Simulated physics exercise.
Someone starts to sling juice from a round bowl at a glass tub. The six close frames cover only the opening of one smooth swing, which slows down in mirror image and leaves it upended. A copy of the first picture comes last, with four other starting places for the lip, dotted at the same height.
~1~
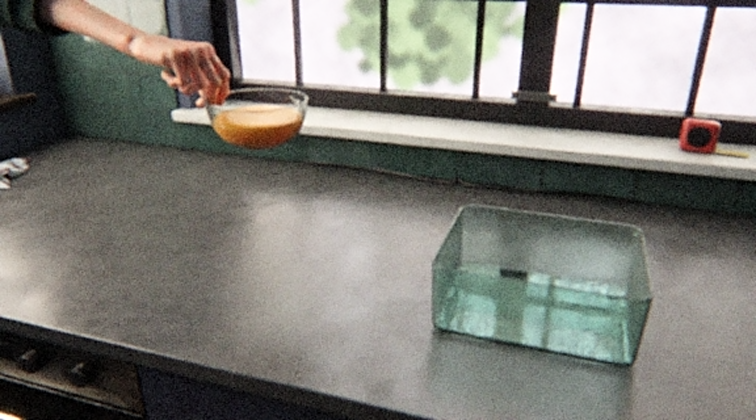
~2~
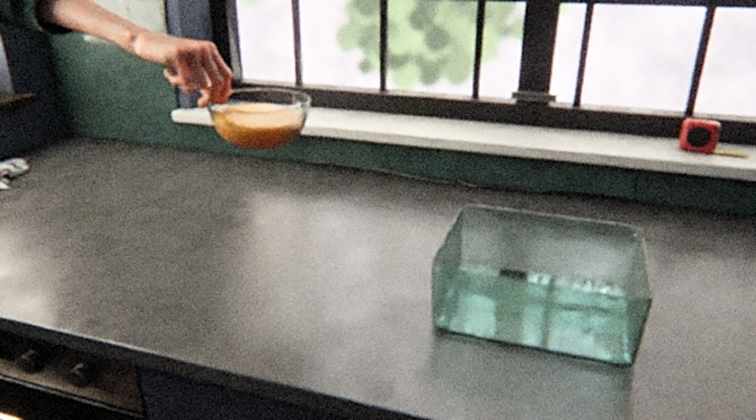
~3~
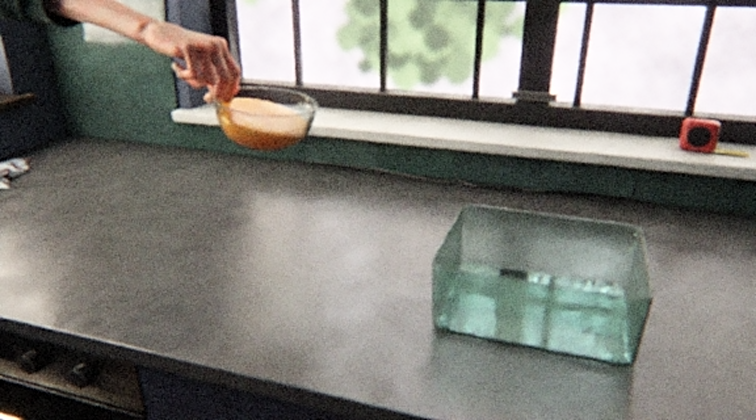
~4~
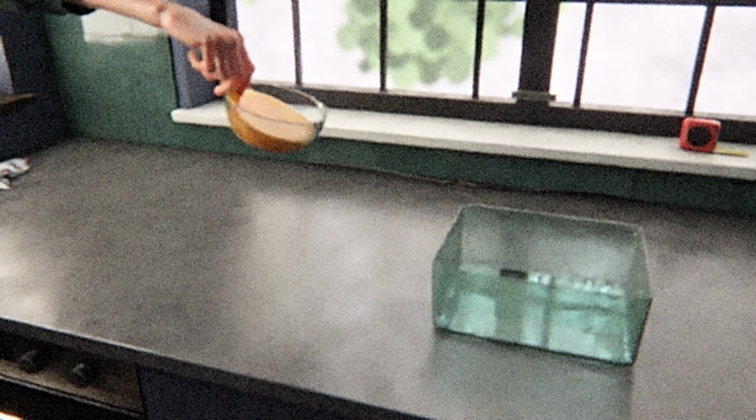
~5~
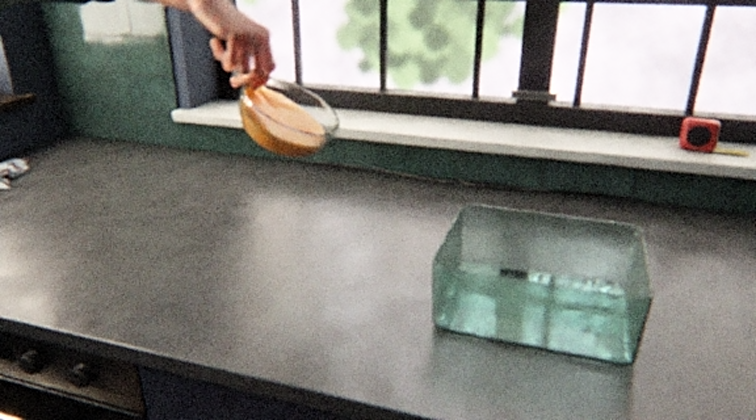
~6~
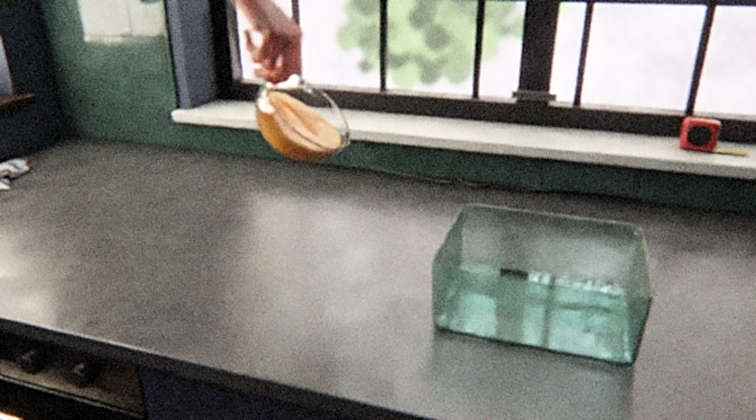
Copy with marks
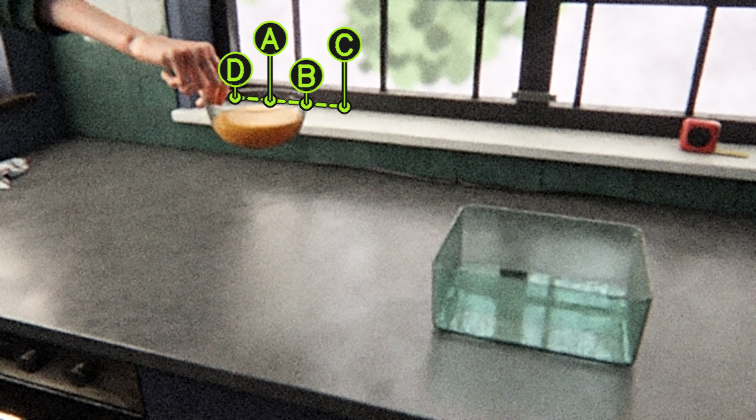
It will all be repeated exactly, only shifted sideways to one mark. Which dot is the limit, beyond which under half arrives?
Choose C.
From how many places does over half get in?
One of them.
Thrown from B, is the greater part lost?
Yes, that goes wrong.
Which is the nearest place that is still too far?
That is place B.
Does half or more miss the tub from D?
Yes, it does.
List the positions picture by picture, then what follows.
In the first frame, upright, lip at (301, 103); tub from (432, 326) to (635, 365); nothing has left yet.
In the second frame, upright, lip at (303, 104); nothing has left yet.
In the third frame, tipped about 7°, lip at (311, 109); nothing has left yet.
In the fourth frame, tipped about 16°, lip at (322, 119); nothing has left yet.
In the fifth frame, tipped about 28°, lip at (334, 131); nothing has left yet.
In the sixth frame, tipped about 42°, lip at (345, 145); nothing has left yet.
In lime, A at (270, 100); B at (306, 103); C at (344, 106); D at (235, 97).
For place A, about 0 % lands in the tub, 98 % falls short.
For place B, about 13 % lands in the tub, 85 % falls short and 3 % goes beside or beyond.
For place C, about 73 % lands in the tub, 16 % falls short and 11 % goes beside or beyond.
For place D, about 0 % lands in the tub, 100 % falls short.
